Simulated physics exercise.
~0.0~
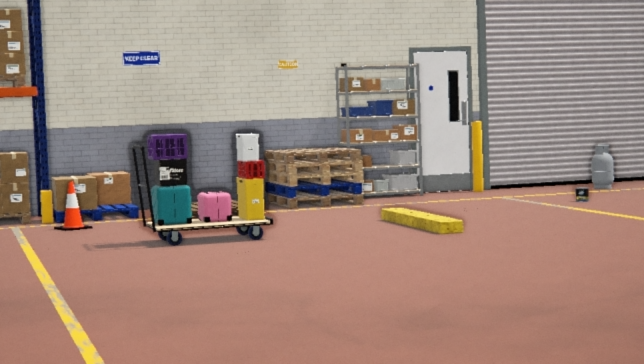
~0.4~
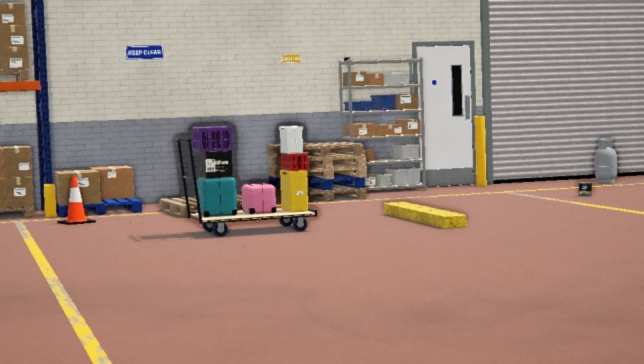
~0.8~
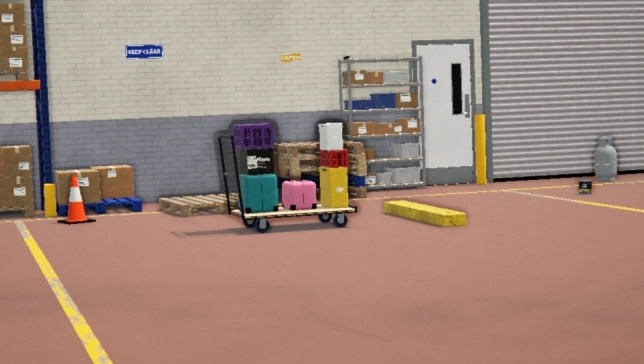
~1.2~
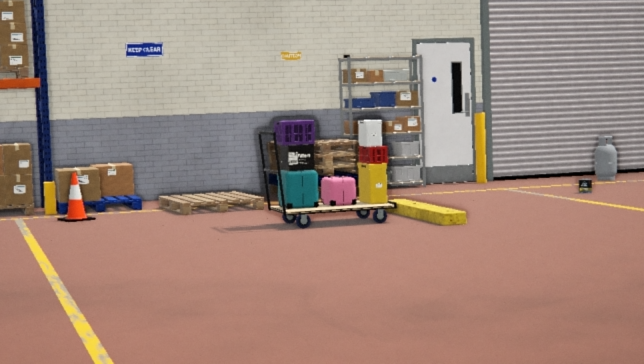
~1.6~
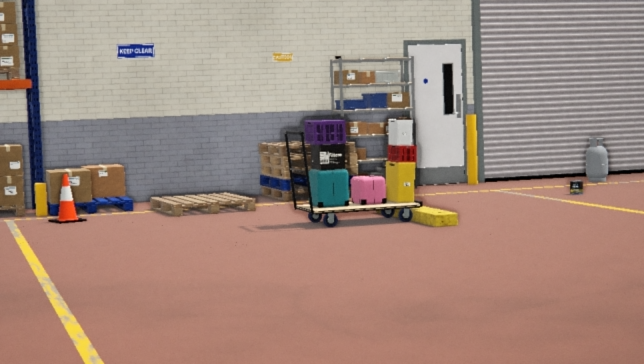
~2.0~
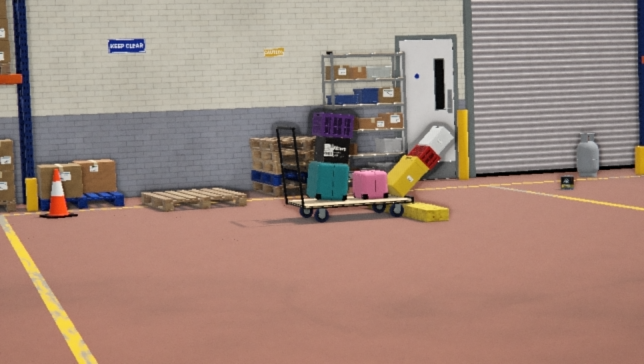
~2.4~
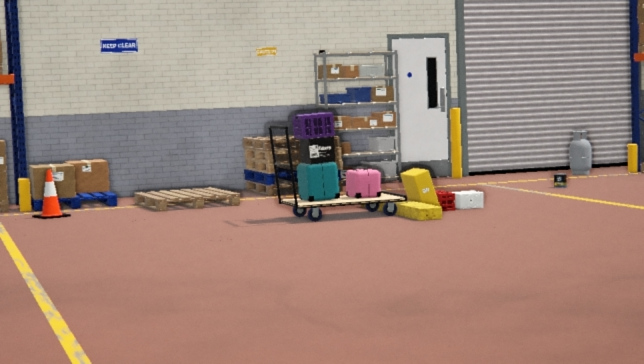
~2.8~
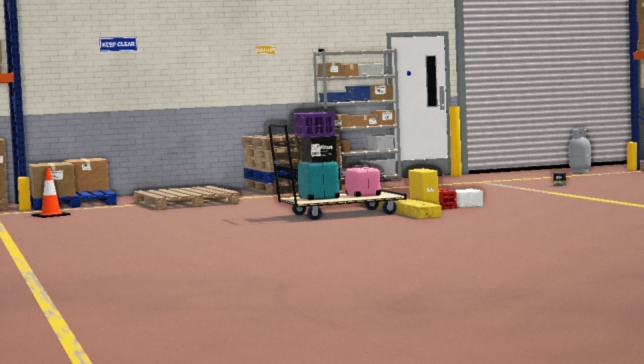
At the start, a flat cart loaded with hard-sided luggage and crates rolls right across a warehouse floor toward a low yellow kerb, with nobody holding it. It carries a teal suitcase, a pink suitcase, a purple crate on a black parcel, and a white tote on a red crate on a yellow tote. The cart reaches the kerb and stops short. The front stack tips forward over the edge, spilling onto the floor beyond the kerb. At the end, the yellow tote, red crate and white tote lie past the cart, while the other four items remain aboard.
